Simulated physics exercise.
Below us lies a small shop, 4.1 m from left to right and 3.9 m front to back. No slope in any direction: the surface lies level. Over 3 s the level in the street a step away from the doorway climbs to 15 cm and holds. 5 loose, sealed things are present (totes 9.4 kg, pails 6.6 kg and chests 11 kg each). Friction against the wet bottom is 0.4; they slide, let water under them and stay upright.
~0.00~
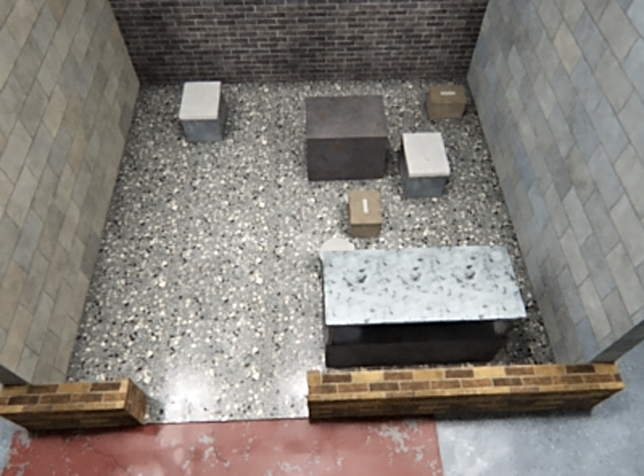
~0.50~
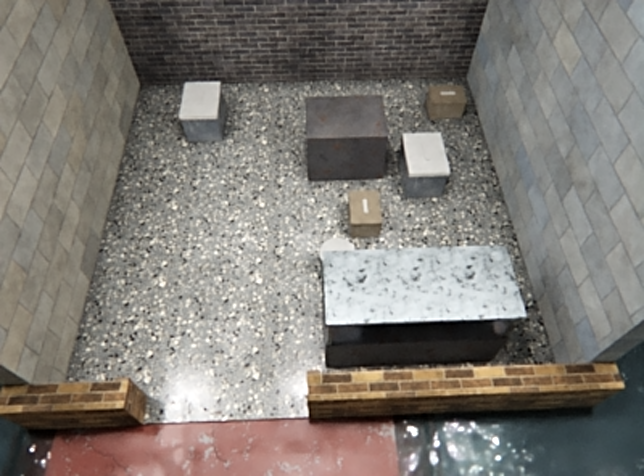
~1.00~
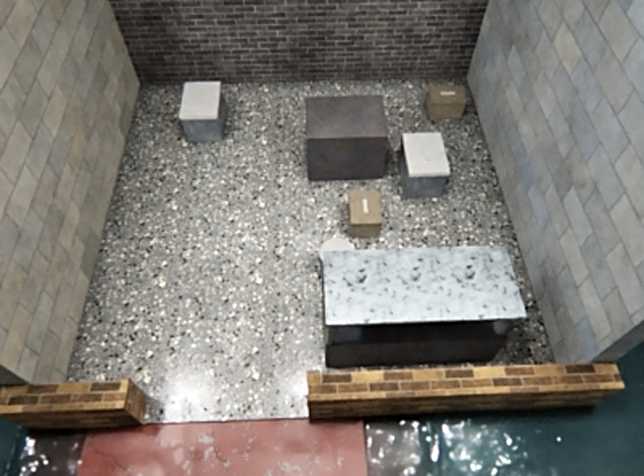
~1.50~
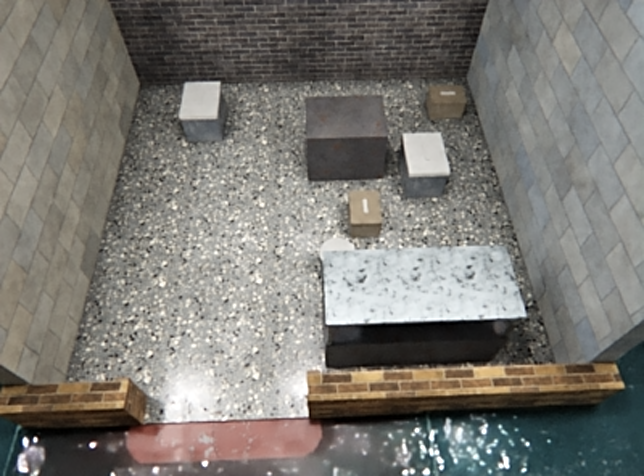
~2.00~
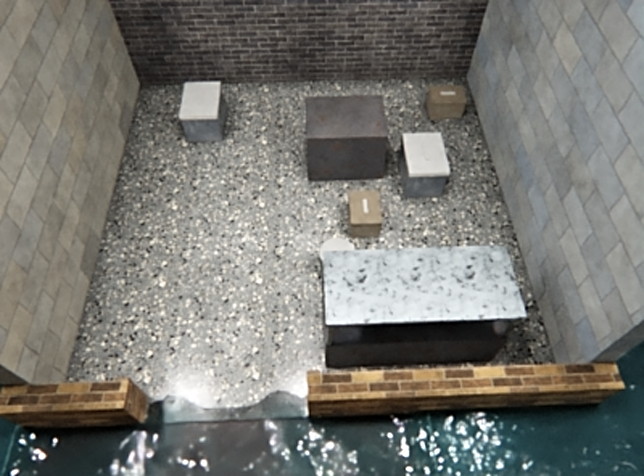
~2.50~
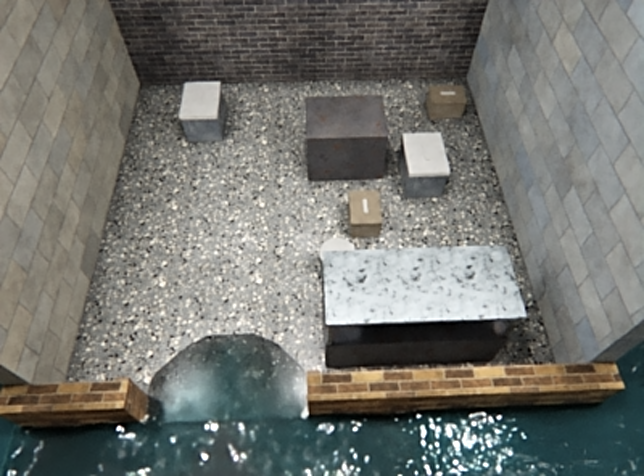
At the start, boxes and blocks stand on a dry speckled floor behind a low brick wall with a gap. Dark water then spreads over the red ground outside, covers it, and pushes through the gap in a rounded patch, while the boxes and blocks stay still.
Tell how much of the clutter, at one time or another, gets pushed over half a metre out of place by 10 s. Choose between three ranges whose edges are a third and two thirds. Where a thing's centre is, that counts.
The range is the lowest, under a third.
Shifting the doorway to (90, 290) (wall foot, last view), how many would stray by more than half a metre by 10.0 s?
The answer would then be 3.
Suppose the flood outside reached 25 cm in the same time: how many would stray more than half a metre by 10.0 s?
Then 2 of them.
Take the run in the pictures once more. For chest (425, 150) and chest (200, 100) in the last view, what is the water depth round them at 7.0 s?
Roughly 2 and 6 cm.
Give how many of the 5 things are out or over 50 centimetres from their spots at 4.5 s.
The answer is 0.
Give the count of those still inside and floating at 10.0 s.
1 at that moment.
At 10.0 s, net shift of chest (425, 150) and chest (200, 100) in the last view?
In that order: 0 cm, 10 cm.
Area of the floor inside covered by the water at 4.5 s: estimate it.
Wet area: Approx. 6.0 m2.
After 3.5 s 0 of 5 are over 50 cm from their spots; 0 afloat.
After 4.5 s 0 of 5 are over 50 cm from their spots; 0 afloat.
After 7.0 s 0 of 5 are over 50 cm from their spots; 1 afloat.
After 10.0 s 0 of 5 are over 50 cm from their spots, and 0 have been at some point; 1 afloat.
